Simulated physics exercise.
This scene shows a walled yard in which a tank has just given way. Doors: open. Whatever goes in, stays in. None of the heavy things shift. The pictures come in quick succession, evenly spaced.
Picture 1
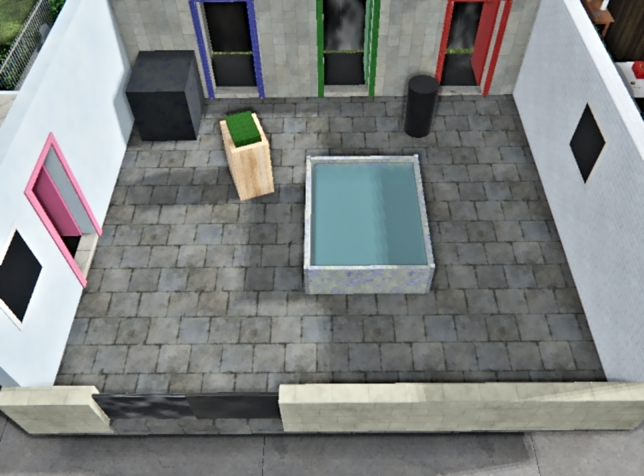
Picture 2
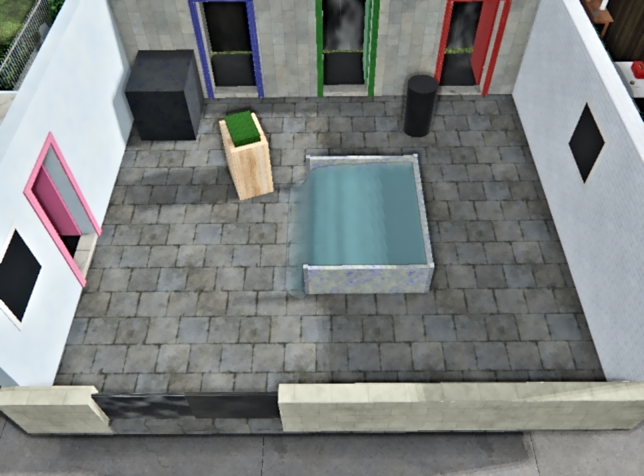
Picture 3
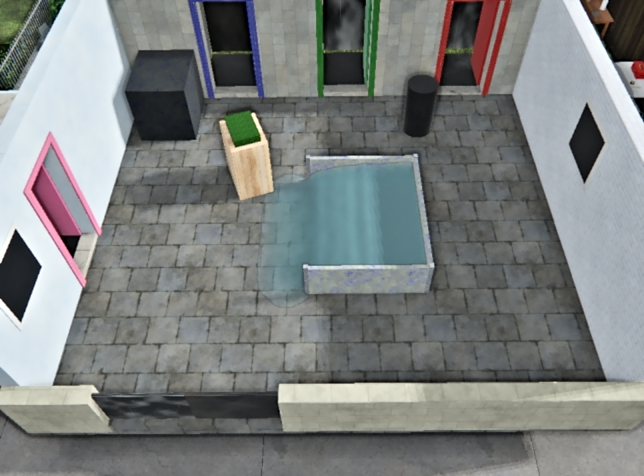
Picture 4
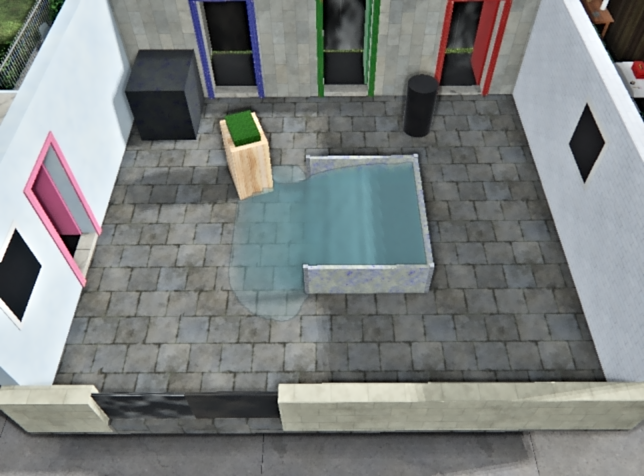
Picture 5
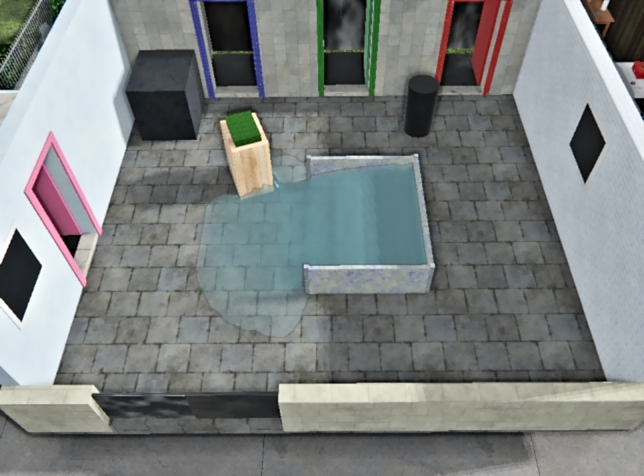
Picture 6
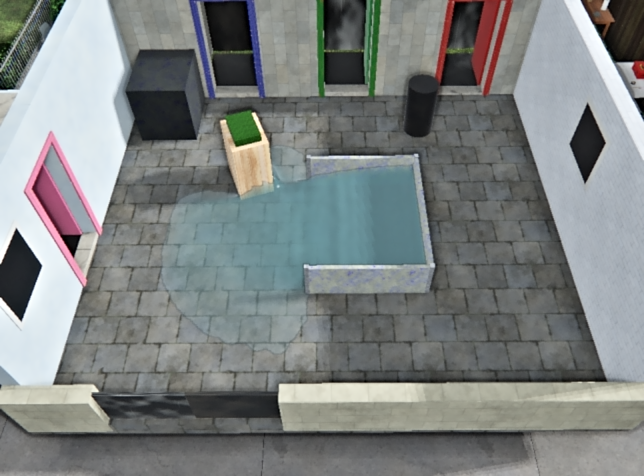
Water pouring from the open left side of a raised tank and spreading leftward across a grey paved yard, around a wooden planter.
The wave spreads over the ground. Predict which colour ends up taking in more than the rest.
Pink takes in the most.
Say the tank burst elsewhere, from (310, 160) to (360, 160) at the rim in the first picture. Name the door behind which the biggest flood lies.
That would be the green-painted one.
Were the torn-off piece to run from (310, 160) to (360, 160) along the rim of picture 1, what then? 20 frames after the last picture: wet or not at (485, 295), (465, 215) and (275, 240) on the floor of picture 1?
Going through them in turn, I'd say spared, spared and spared.
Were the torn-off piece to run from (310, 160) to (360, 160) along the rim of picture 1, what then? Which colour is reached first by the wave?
Answer: The green door.
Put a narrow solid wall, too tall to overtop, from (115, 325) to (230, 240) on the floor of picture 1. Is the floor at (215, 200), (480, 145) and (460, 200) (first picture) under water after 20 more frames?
Lab note - three points, in order: Flooding; no flooding; no flooding.
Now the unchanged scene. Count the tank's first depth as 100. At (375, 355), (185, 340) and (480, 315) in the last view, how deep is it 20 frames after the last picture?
The three come to near 0, 4 and 0 per cent respectively.
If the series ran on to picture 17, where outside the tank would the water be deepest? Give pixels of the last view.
My estimate is about (90, 265).
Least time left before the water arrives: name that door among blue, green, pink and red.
It's the pink door.
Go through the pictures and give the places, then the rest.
The first frame shows still water in the tank at (365, 212).
In the second frame, the front is at a hidden place, out from the gap at (310, 228).
In the third frame, water pours out at (310, 229) and has run to (289, 177).
In the fourth frame, water pours out at (310, 229) and has run to (277, 170).
In the fifth frame, water pours out at (310, 229) and has run to a hidden place.
In the sixth frame, the front is at (169, 283), out from the gap at (310, 229).
A moment on, water covers 30 % of the floor; red door not reached, pink door a trickle in, blue door not reached, green door not reached.
Next, water covers 40 % of the floor; red door not reached, pink door a lot in, blue door wet at the sill, nothing in, green door not reached.
Then, water covers 45 % of the floor; red door not reached, pink door a lot in, blue door wet at the sill, nothing in, green door wet at the sill, nothing in.
Later, water covers 70 % of the floor; red door wet at the sill, nothing in, pink door a lot in, blue door wet at the sill, nothing in, green door wet at the sill, nothing in.
In the end, water covers 95 % of the floor; red door wet at the sill, nothing in, pink door a lot in, blue door wet at the sill, nothing in, green door wet at the sill, nothing in; the pink door has let in the most.
